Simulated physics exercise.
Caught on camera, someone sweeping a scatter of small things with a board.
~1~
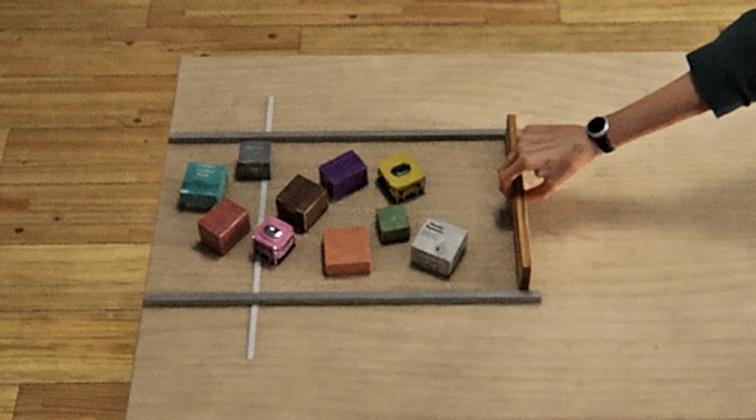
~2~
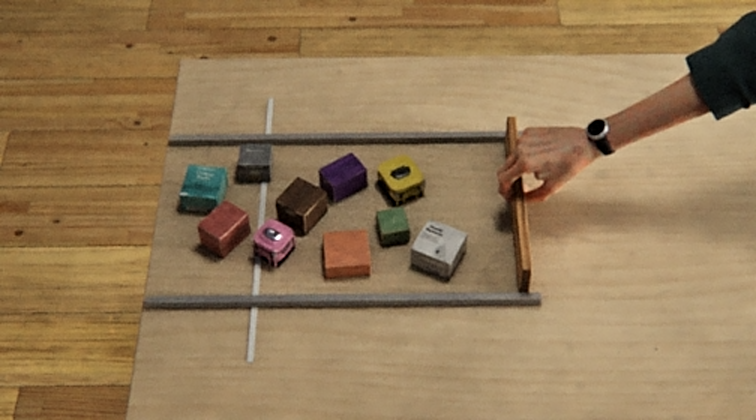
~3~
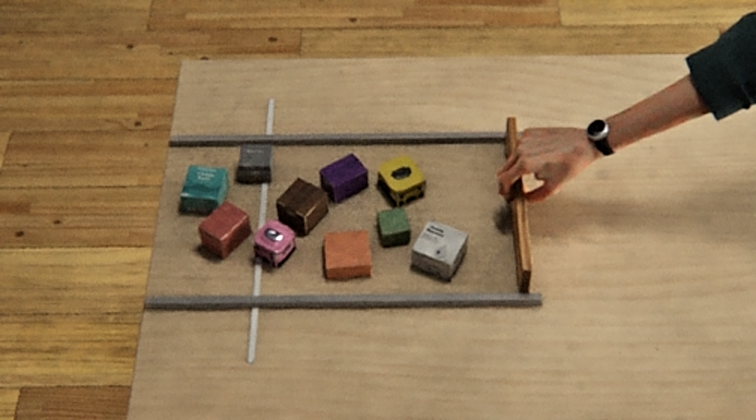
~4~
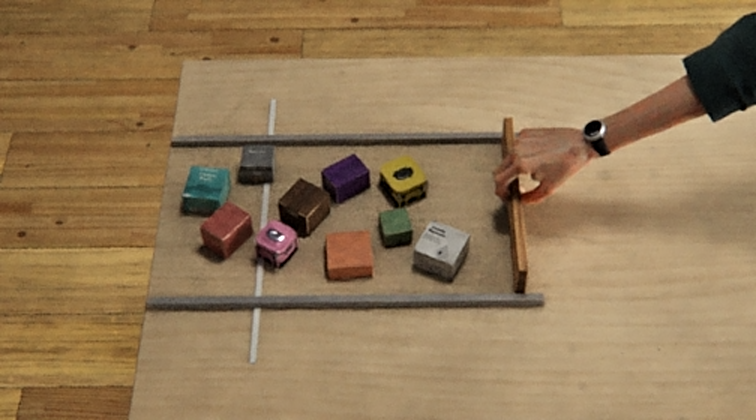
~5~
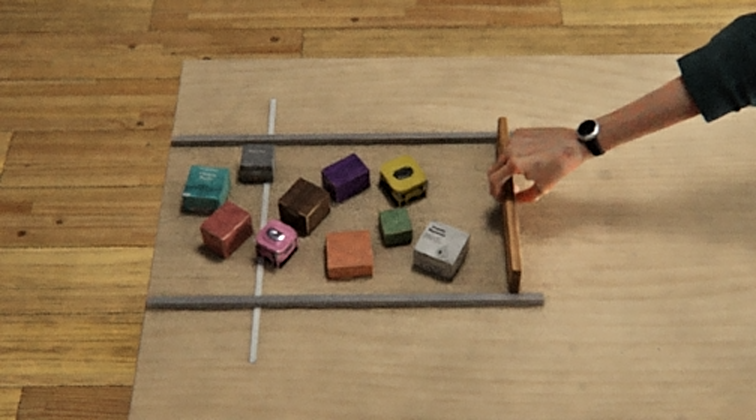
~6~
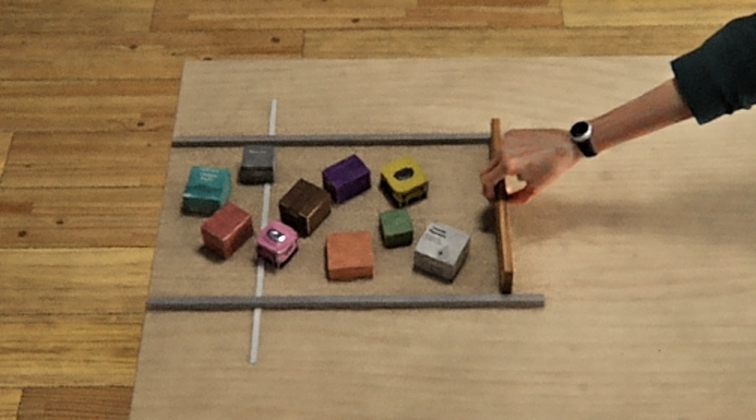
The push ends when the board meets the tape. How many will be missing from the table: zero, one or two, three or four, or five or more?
Here the number that fall off is zero.
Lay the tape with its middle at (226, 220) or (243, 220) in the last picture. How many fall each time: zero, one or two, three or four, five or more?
Taking them in turn, 3 or 4; one to two.
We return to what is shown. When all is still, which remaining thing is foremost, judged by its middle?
The pink case ends nearest.
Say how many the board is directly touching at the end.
In contact: 3.
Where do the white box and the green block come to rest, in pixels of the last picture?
The white box stops around (239, 262); the green block around (249, 232).
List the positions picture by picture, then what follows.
The first frame shows turquoise box (204, 186); red block (224, 226); grey box (256, 160); board (518, 200); tape (262, 216).
The second frame shows red block (224, 229); purple box (343, 178).
The third frame shows grey box (256, 164); green block (394, 226).
The fourth frame shows turquoise box (207, 190); white box (442, 250).
The fifth frame shows red block (227, 229); pink case (276, 243).
The sixth frame shows turquoise box (207, 190); red block (228, 230); grey box (259, 164); board (500, 204); tape (265, 219).
Soon after, none off yet; turquoise box at rest near (207, 190); red block at rest near (228, 230); grey box at rest near (259, 164).
After that, none off yet; turquoise box at rest near (207, 190); red block displaced a little near (215, 227); grey box moving near (255, 163).
In the end, the number that fall off is zero.
